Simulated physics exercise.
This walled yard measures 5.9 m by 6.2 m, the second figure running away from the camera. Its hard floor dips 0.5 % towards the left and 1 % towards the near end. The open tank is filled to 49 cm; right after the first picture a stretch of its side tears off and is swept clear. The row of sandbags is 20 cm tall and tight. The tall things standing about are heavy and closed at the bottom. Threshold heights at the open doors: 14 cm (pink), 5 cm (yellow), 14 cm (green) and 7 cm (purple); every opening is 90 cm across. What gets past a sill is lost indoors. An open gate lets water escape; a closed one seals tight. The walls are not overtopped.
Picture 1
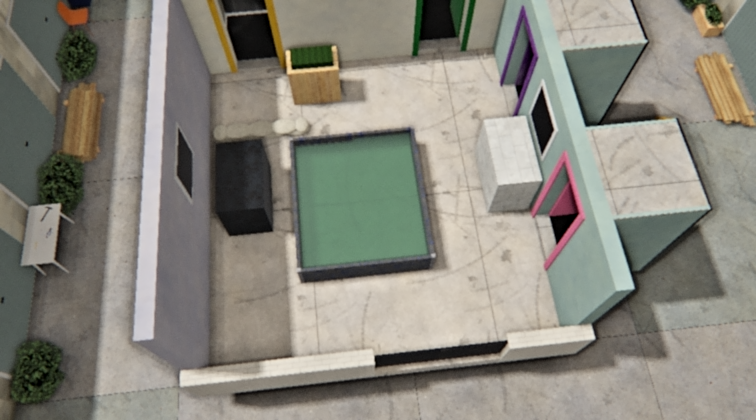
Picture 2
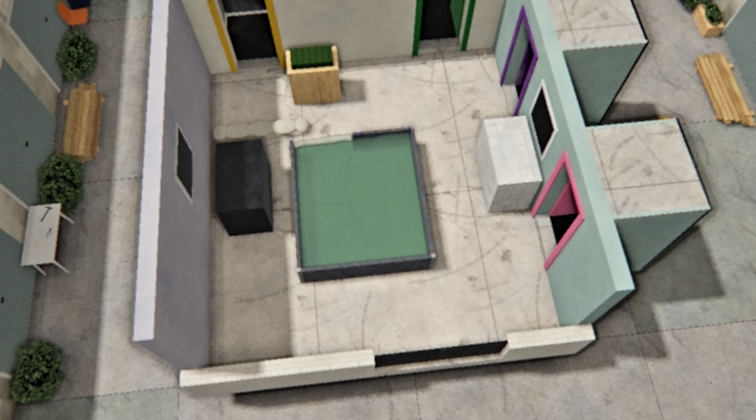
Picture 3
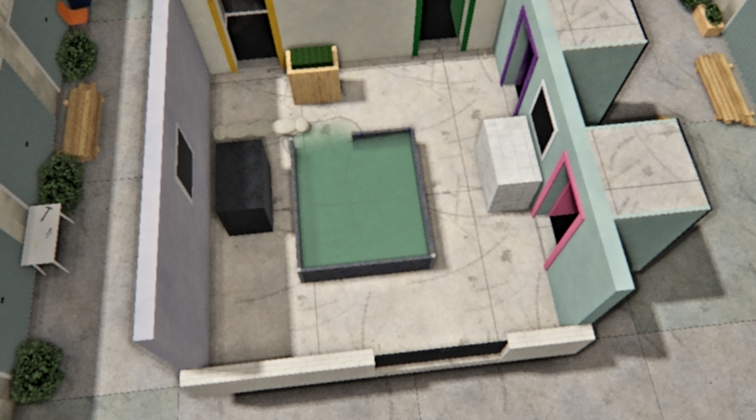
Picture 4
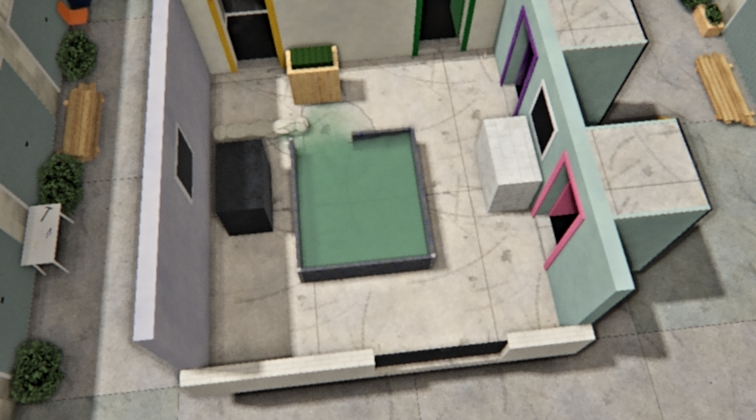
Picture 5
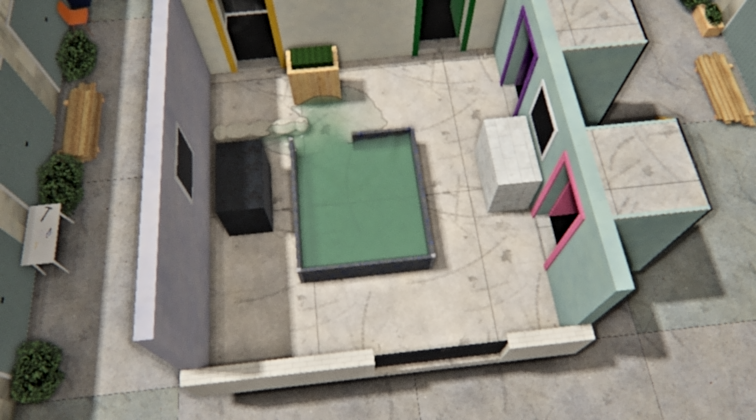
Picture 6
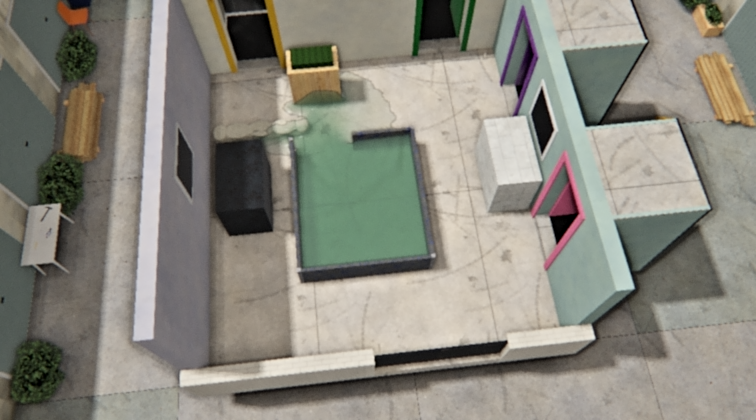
A walled yard with a pale hard floor is seen from high above, looking down over a low near wall, and the view stays still. A dark-rimmed tank of green water sits in the middle, between a black block on the left and a white block on the right, with a wooden planter behind and purple and pink doorways at right. Part of the tank's far side disappears, and greenish water pours through the gap, spreading thinly across the floor towards the planter and the black block.
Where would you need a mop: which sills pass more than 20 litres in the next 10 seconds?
Within that time: At the pink door it stays under the limit; at the yellow door it exceeds the limit; at the green door it stays under the limit; at the purple door it exceeds the limit.
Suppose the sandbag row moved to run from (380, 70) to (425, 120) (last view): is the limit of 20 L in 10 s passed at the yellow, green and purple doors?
Against that limit: Yellow over, green below, purple not over.
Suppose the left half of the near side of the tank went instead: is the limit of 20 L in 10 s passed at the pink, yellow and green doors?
Against that limit: Pink under, yellow below, green not over.
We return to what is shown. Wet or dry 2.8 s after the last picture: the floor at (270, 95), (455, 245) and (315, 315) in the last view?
In that order: Wet, still dry, still dry.
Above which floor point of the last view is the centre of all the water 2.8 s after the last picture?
At about (345, 166).
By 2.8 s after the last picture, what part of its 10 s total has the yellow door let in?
Some 5 per cent by then.
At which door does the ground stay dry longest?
The pink one.
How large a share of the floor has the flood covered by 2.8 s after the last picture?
Near 50 per cent is wet.
Then, 0.7 s after the last picture water covers 20 % of the floor and is deepest (39 cm) near (320, 108); pink door not reached, yellow door not reached, green door not reached, purple door not reached.
Then, 1.5 s after the last picture water covers 35 % of the floor and is deepest (38 cm) near (320, 108); pink door not reached, yellow door not reached, green door 8 cm at the sill, 0 L in, purple door not reached.
Then, 2.8 s after the last picture water covers 50 % of the floor and is deepest (26 cm) near (320, 108); pink door not reached, yellow door 9 cm at the sill, 4 L in, green door 9 cm at the sill, 0 L in, purple door 12 cm at the sill, 5 L in.
Then, 5.3 s after the last picture water covers 70 % of the floor and is deepest (19 cm) near (320, 108); pink door 2 cm at the sill, 0 L in, yellow door 12 cm at the sill, 58 L in, green door 9 cm at the sill, 0 L in, purple door 13 cm at the sill, 28 L in.
Then, 9.3 s after the last picture water covers 95 % of the floor and is deepest (12 cm) near (491, 146); pink door 2 cm at the sill, 0 L in, yellow door 9 cm at the sill, 158 L in, green door 7 cm at the sill, 0 L in, purple door 10 cm at the sill, 92 L in.
